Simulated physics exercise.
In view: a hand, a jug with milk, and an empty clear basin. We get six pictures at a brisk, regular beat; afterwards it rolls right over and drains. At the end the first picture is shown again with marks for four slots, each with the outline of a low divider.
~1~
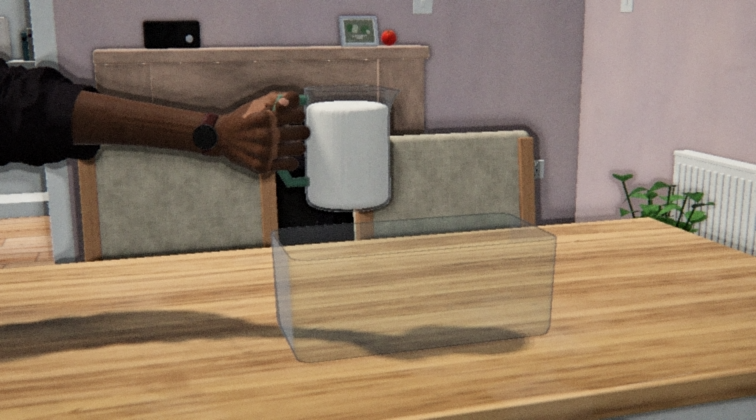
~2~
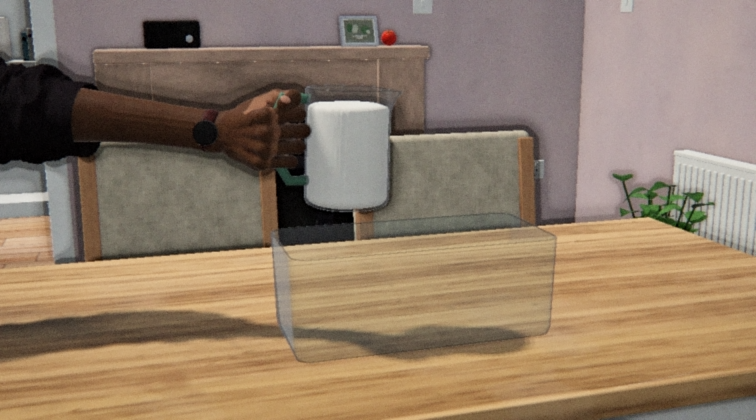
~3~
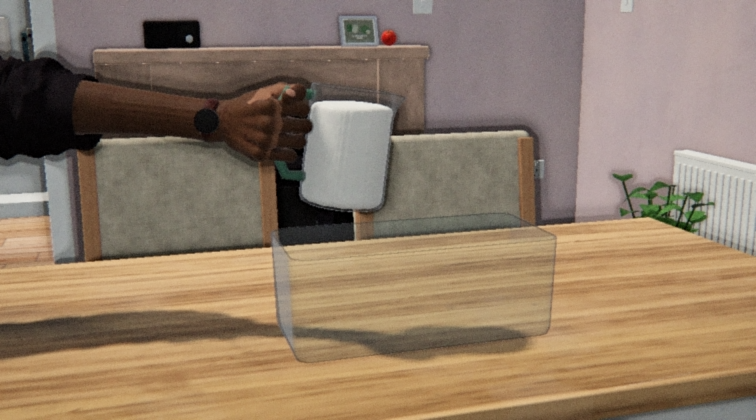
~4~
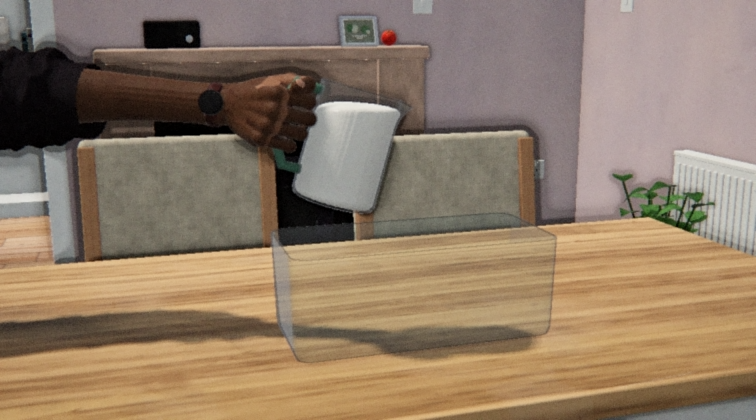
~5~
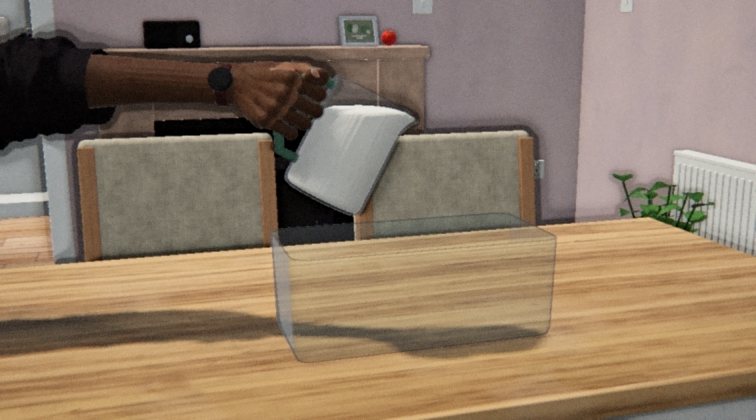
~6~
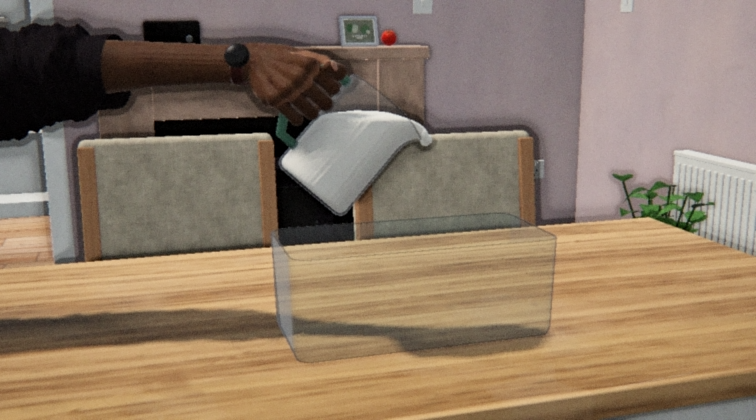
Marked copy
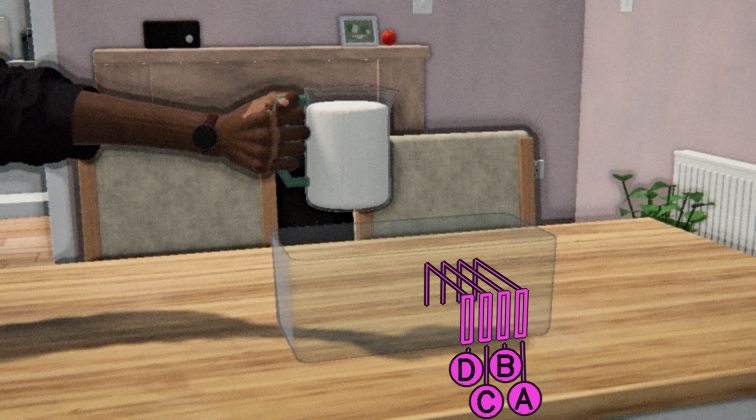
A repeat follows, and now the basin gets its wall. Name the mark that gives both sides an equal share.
D works best here.
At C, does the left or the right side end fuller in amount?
The left side.
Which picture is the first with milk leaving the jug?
Picture 6.
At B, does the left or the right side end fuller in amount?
More ends on the left.
In magenta, A at (522, 342); B at (504, 344); C at (486, 346); D at (468, 348).
With A, about 94 % ends left of the wall and 4 % right of it.
With B, about 95 % ends left of the wall and 3 % right of it.
With C, about 82 % ends left of the wall and 15 % right of it; 4 % is lost outside.
With D, about 54 % ends left of the wall and 45 % right of it.
